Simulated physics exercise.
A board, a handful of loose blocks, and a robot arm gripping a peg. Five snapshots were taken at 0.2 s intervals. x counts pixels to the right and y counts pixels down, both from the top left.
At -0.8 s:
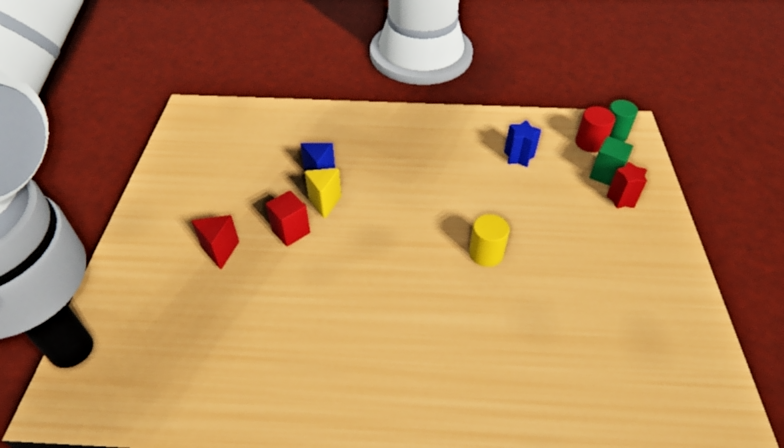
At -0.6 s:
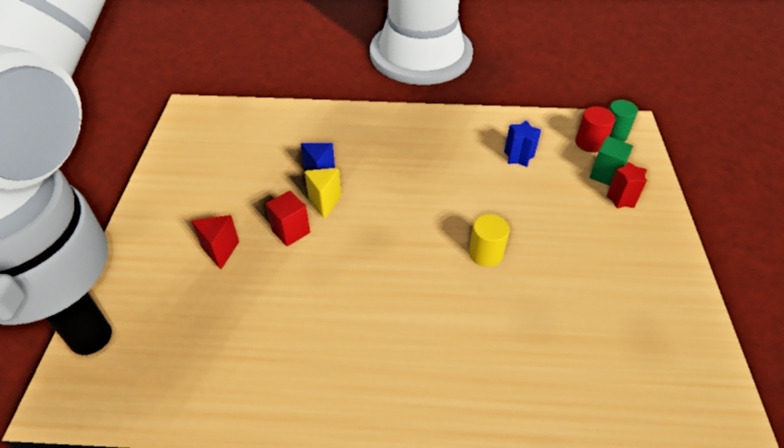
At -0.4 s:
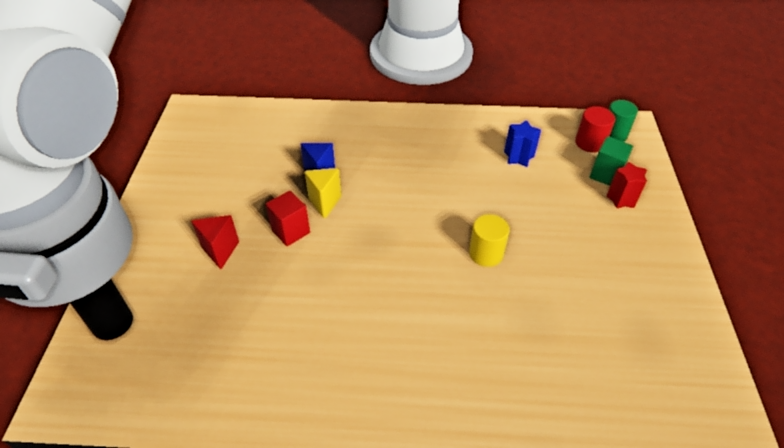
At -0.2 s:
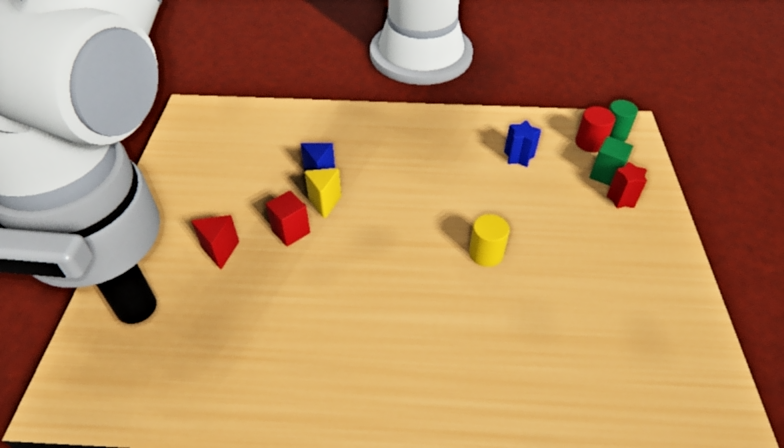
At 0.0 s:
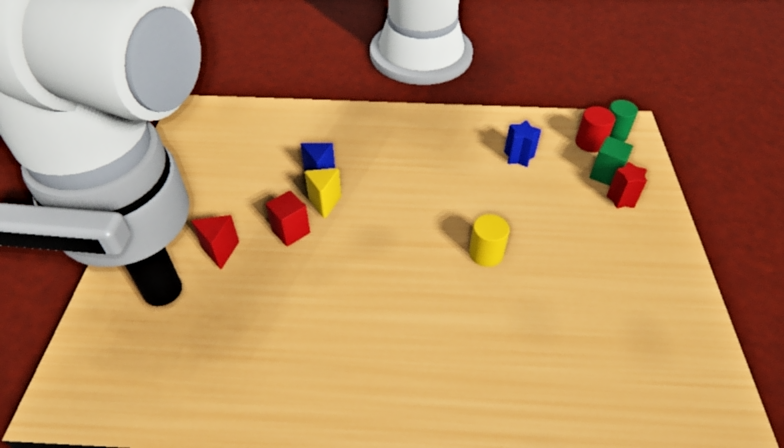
The robot arm moved its black peg from the lower left, rightward and slightly up the wooden board, coming close to a red triangular block, while all the colourful blocks stayed still.
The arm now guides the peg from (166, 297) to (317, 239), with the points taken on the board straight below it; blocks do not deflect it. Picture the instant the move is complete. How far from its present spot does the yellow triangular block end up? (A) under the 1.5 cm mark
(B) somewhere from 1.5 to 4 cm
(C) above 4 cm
Letter A.
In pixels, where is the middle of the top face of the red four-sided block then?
I expect it at (300, 191).
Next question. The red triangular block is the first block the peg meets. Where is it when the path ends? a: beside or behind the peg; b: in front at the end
Correct choice: A.
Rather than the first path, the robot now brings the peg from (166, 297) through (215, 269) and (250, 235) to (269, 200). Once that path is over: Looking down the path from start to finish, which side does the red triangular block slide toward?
Over to the left.
The first path, step by step. One third of the way, peg (217, 270); red triangular block (215, 223), turned 25° anticlockwise.
Two thirds of the way, peg (268, 251); red triangular block (222, 219), turned 70° anticlockwise.
At the end, peg (316, 233); red triangular block (222, 219), turned 70° anticlockwise; red four-sided block (300, 191), turned 70° anticlockwise; yellow triangular block in place.
